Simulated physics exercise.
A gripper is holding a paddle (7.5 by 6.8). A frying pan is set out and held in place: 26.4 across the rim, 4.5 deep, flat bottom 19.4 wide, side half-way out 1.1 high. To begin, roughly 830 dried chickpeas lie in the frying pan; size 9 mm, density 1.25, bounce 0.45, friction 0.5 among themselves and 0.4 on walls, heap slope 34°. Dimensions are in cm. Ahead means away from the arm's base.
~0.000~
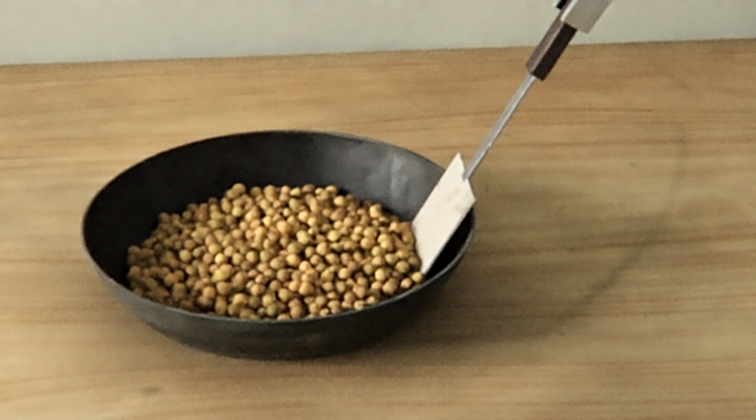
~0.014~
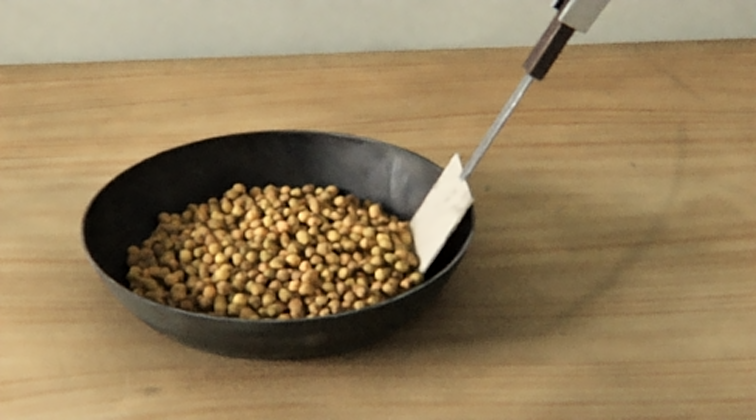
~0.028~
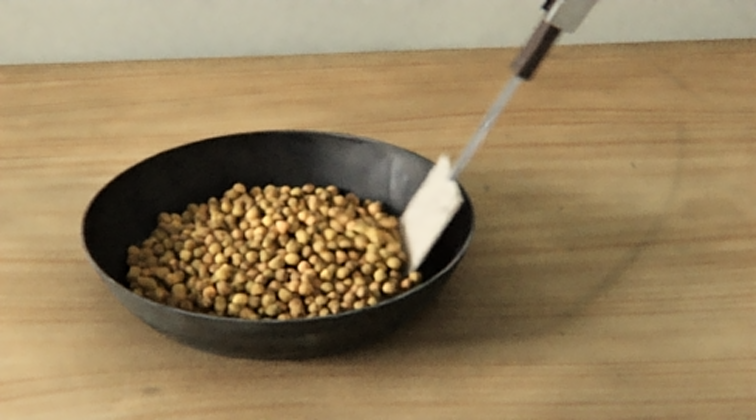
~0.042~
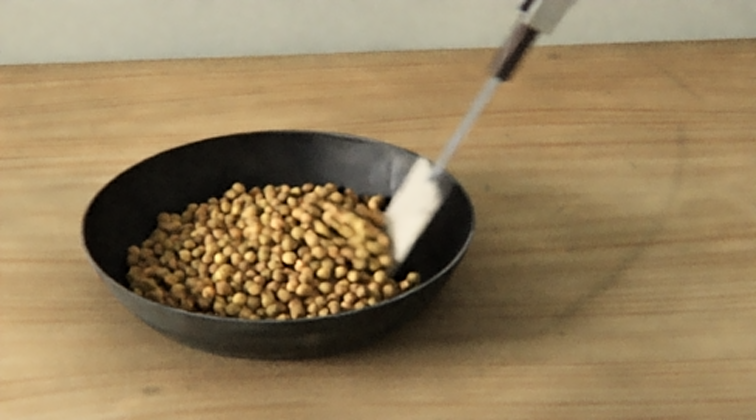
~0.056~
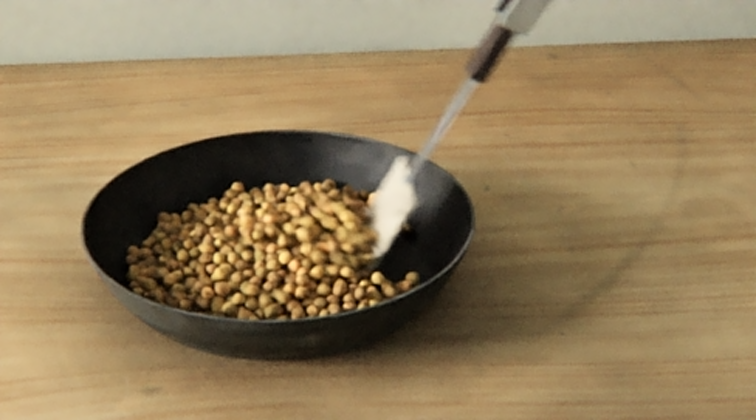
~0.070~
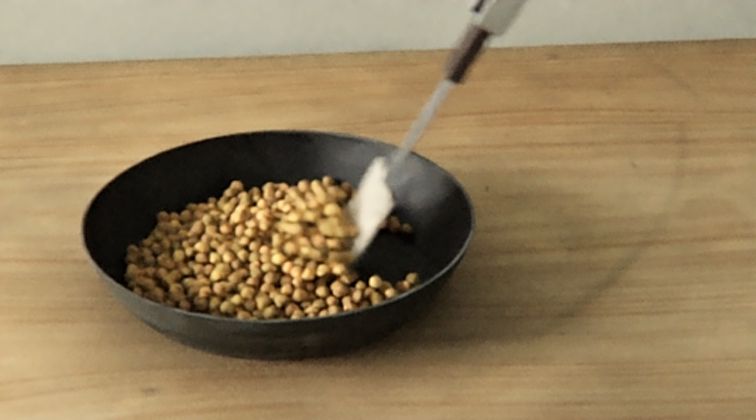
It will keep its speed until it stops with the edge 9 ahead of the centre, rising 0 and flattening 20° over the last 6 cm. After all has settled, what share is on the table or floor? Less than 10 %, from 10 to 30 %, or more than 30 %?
Less than 10 %.
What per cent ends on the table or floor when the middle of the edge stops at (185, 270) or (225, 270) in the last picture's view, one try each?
First try roughly 0 percent, second roughly 0 percent.
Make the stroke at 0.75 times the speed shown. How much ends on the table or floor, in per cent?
Estimate: Approx. 5 %.
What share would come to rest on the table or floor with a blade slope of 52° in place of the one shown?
In that case around 5 per cent.
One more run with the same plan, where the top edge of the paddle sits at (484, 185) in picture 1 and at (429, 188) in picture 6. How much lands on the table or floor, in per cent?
Some 0 per cent.
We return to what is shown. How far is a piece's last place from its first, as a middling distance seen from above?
Some 4 cm.
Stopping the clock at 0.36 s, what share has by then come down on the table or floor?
My estimate is roughly 5 %.
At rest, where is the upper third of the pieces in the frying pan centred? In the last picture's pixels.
It is centred around (142, 242).
After 0.11 s, sloping 60°, highest piece 6 above the table; 827 in the frying pan.
After 0.14 s, sloping 54°, highest piece 6 above the table; 827 in the frying pan.
After 0.36 s, sloping 40°, highest piece 6 above the table; 786 in the frying pan, 38 on the table or floor, 3 on the blade or in flight.
After 1.41 s, sloping 40°, highest piece 5 above the table; 786 in the frying pan, 41 on the table or floor.
At rest, 786 in the frying pan, 41 on the table or floor. That is 5 % on the table or floor.
